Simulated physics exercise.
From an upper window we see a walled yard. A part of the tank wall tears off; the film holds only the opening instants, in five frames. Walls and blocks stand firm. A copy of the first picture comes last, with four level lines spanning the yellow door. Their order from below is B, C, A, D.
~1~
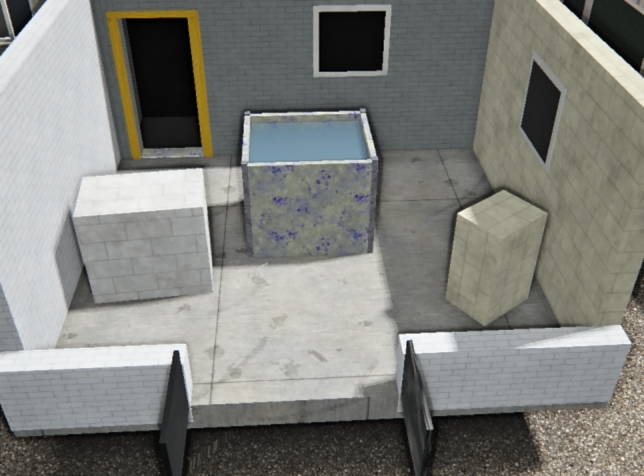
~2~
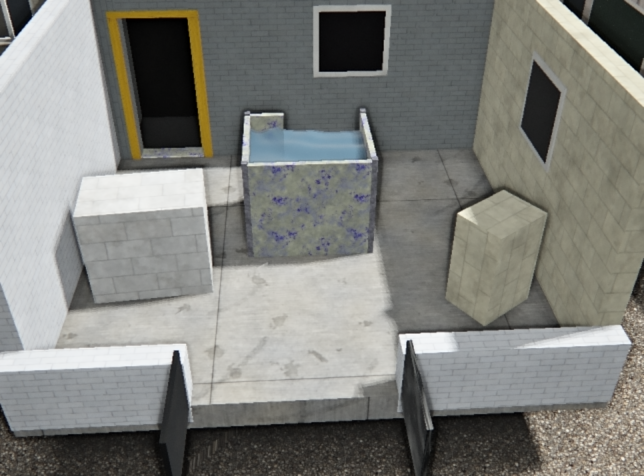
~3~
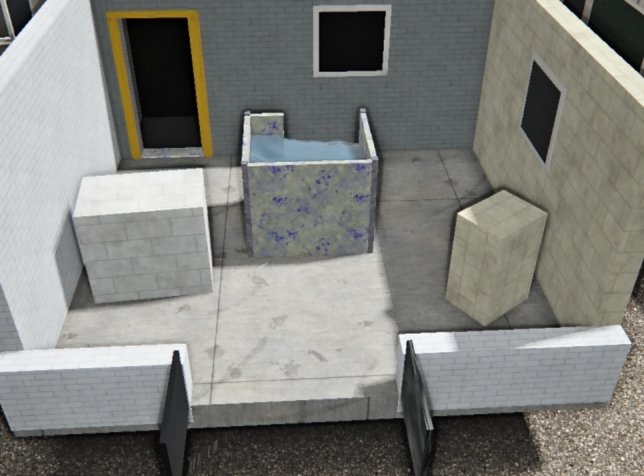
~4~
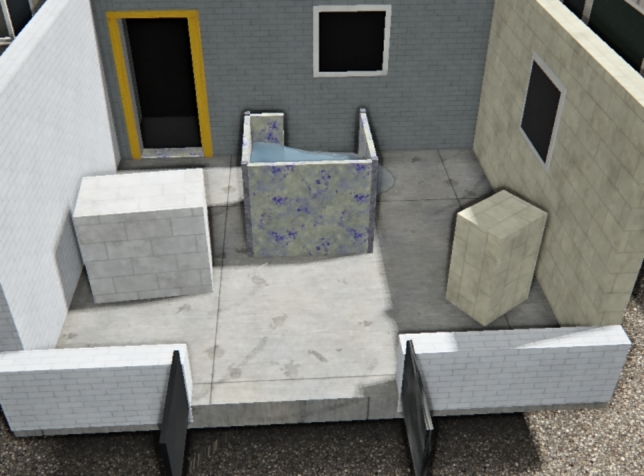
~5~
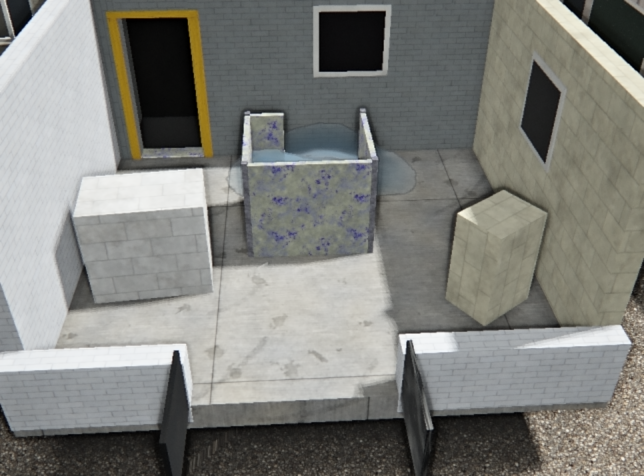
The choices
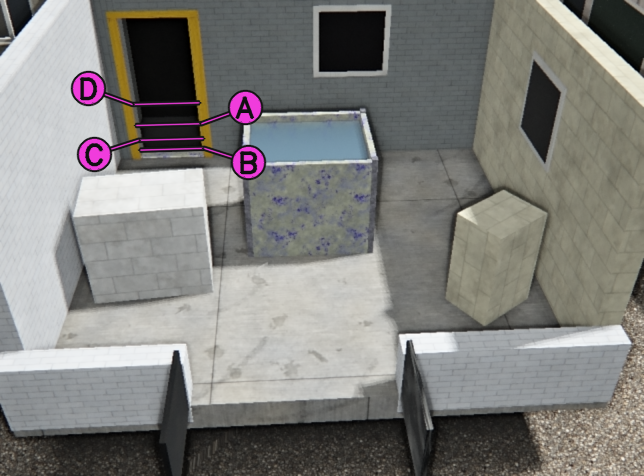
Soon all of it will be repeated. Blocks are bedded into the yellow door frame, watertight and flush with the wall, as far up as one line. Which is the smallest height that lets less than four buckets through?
Use height B.
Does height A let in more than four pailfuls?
No, not at all.
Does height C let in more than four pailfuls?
No, that is safe.
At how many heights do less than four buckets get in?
All of the four.
In magenta, A at (168, 124); B at (172, 149); C at (170, 139); D at (165, 103); from the bottom up B, C, A, D.
Choosing A, nothing gets over.
Choosing B, a splash gets over, under a bucket.
Choosing C, nothing gets over.
Choosing D, nothing gets over.
